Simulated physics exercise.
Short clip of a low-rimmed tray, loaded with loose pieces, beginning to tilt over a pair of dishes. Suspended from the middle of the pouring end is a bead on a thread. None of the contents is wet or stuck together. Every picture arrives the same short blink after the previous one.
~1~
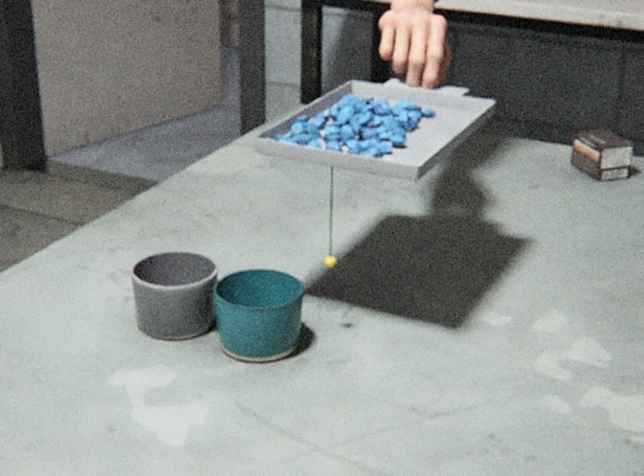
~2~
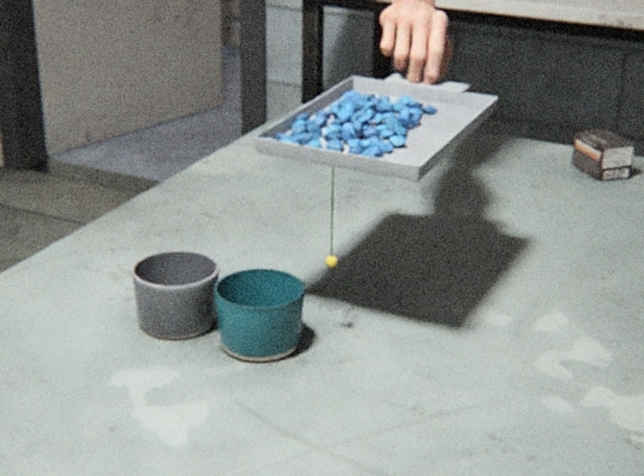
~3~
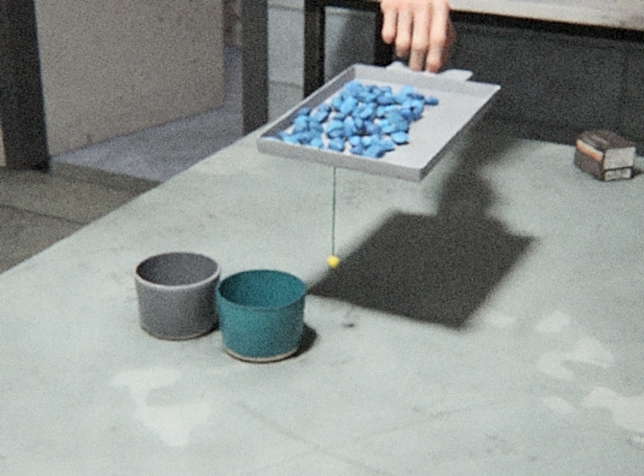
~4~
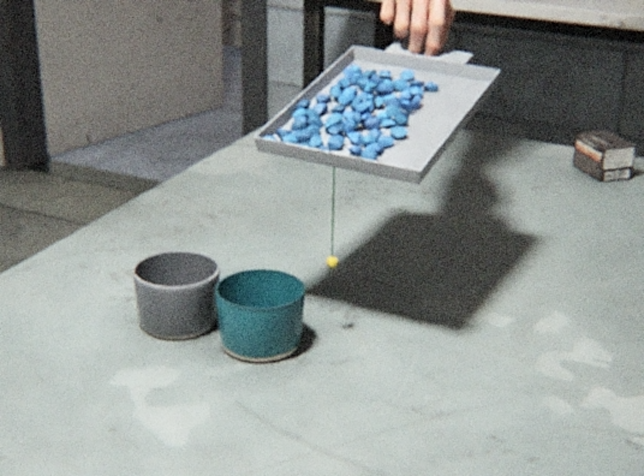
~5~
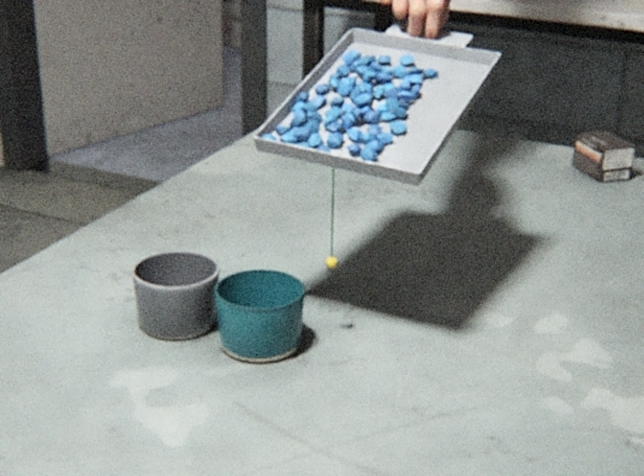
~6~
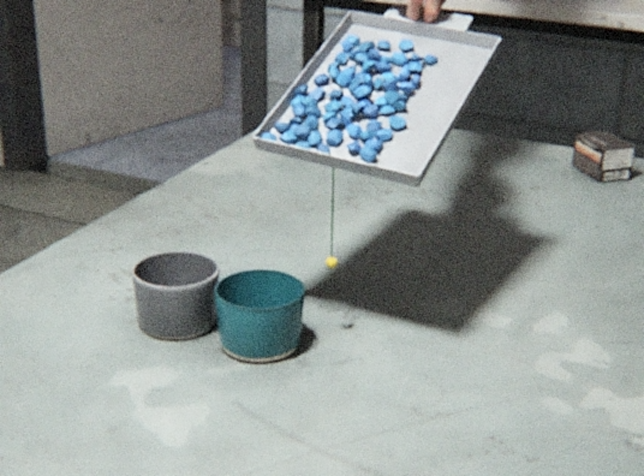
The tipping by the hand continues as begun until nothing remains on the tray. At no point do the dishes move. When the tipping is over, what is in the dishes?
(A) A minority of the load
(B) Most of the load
Answer: A.
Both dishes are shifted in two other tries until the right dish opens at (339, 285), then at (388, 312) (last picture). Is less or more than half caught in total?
The first place gets a lesser share, the second the greater share.
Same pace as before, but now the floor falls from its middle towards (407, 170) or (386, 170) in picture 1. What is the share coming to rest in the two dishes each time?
Roughly 0 per cent, and 0 per cent.
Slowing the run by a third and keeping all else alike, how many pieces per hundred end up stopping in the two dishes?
I'd say near 20 per cent.
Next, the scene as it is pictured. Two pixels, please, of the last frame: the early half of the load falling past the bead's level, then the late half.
(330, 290) first, (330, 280) later.
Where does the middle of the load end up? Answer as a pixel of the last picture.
Once it all stops, the middle lies near (338, 366).
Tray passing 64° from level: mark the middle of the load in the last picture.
About (342, 127).
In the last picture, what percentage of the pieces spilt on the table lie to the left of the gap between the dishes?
It comes to 0 per cent or so.
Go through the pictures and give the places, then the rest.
The first frame shows corners of the pouring end at (256, 137) and (417, 165), level; middle of the load at (348, 130), aquarium stones; left dish at (152, 307); right dish at (237, 329); bead on its thread at (330, 262).
The second frame shows corners of the pouring end at (257, 137) and (418, 165), level; middle of the load at (349, 128).
The third frame shows corners of the pouring end at (258, 137) and (420, 167), tipped barely, lowest at the right corner; middle of the load at (351, 124).
The fourth frame shows corners of the pouring end at (257, 136) and (419, 169), tipped a little, lowest at the right corner; middle of the load at (350, 116).
The fifth frame shows corners of the pouring end at (256, 136) and (418, 172), tipped clearly, lowest at the right corner; middle of the load at (349, 109).
The sixth frame shows corners of the pouring end at (255, 136) and (417, 174), tipped clearly, lowest at the right corner; middle of the load at (348, 102); left dish at (153, 308); right dish at (238, 330).
Soon, tray tipped steeply; nearly all on the tray; a stray few in the air.
A while on, tray tipped past a quarter turn; about a quarter on the tray; a small part in the right dish; about a third outside both; about a quarter in the air.
Towards the end, tray tipped past a quarter turn; about a quarter in the right dish; most outside both.
Finally, tray tipped past a quarter turn; about a quarter in the right dish; none in the left dish; most outside both.
